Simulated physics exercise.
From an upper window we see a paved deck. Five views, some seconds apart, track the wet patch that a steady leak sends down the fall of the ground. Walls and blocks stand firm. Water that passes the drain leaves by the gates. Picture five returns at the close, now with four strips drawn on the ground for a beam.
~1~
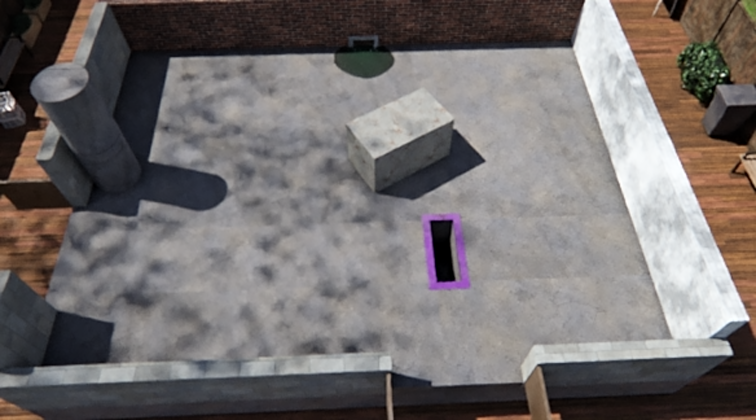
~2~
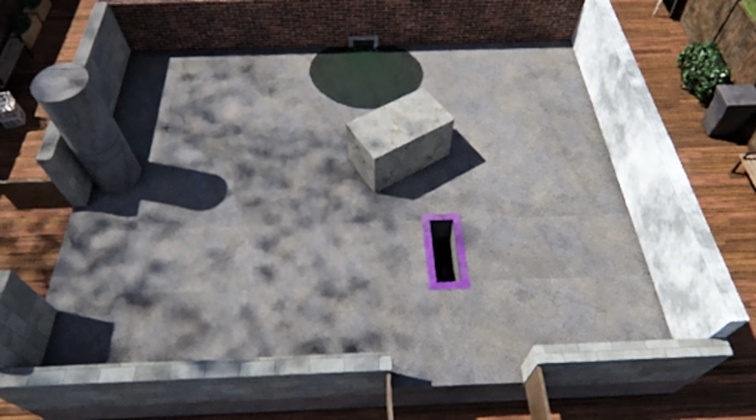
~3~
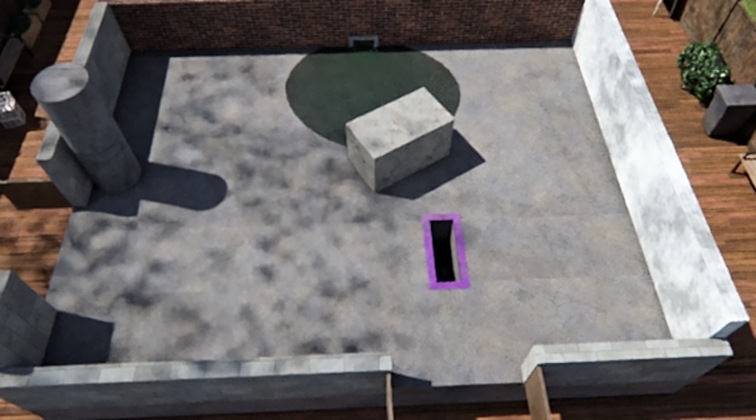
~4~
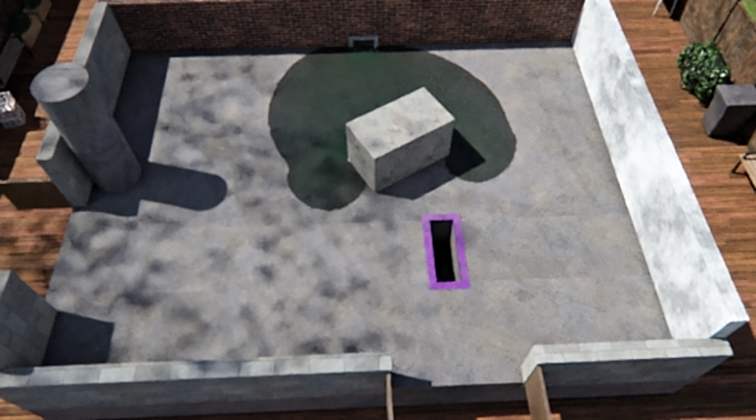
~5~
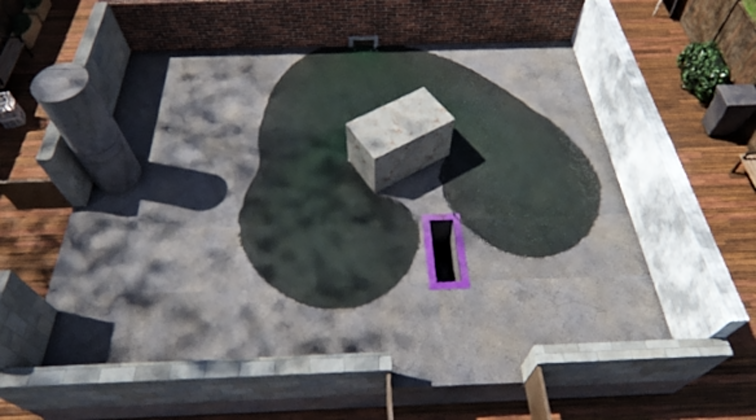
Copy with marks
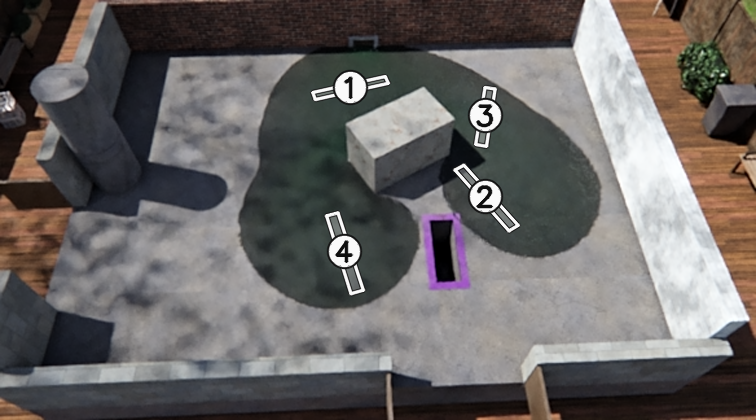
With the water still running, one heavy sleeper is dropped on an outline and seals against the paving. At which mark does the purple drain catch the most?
The answer is place 3.
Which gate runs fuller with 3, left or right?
The right one.
On the marked copy, 1 from (314, 96) to (386, 79); 2 from (459, 167) to (513, 228); 3 from (481, 145) to (490, 88); 4 from (332, 214) to (357, 291).
For place 1, about 7 % of the stream goes into the purple drain, about 84 % out by the gates.
For place 2, about 7 % of the stream goes into the purple drain, about 85 % out by the gates.
For place 3, about 13 % of the stream goes into the purple drain, about 77 % out by the gates.
For place 4, about 8 % of the stream goes into the purple drain, about 84 % out by the gates.
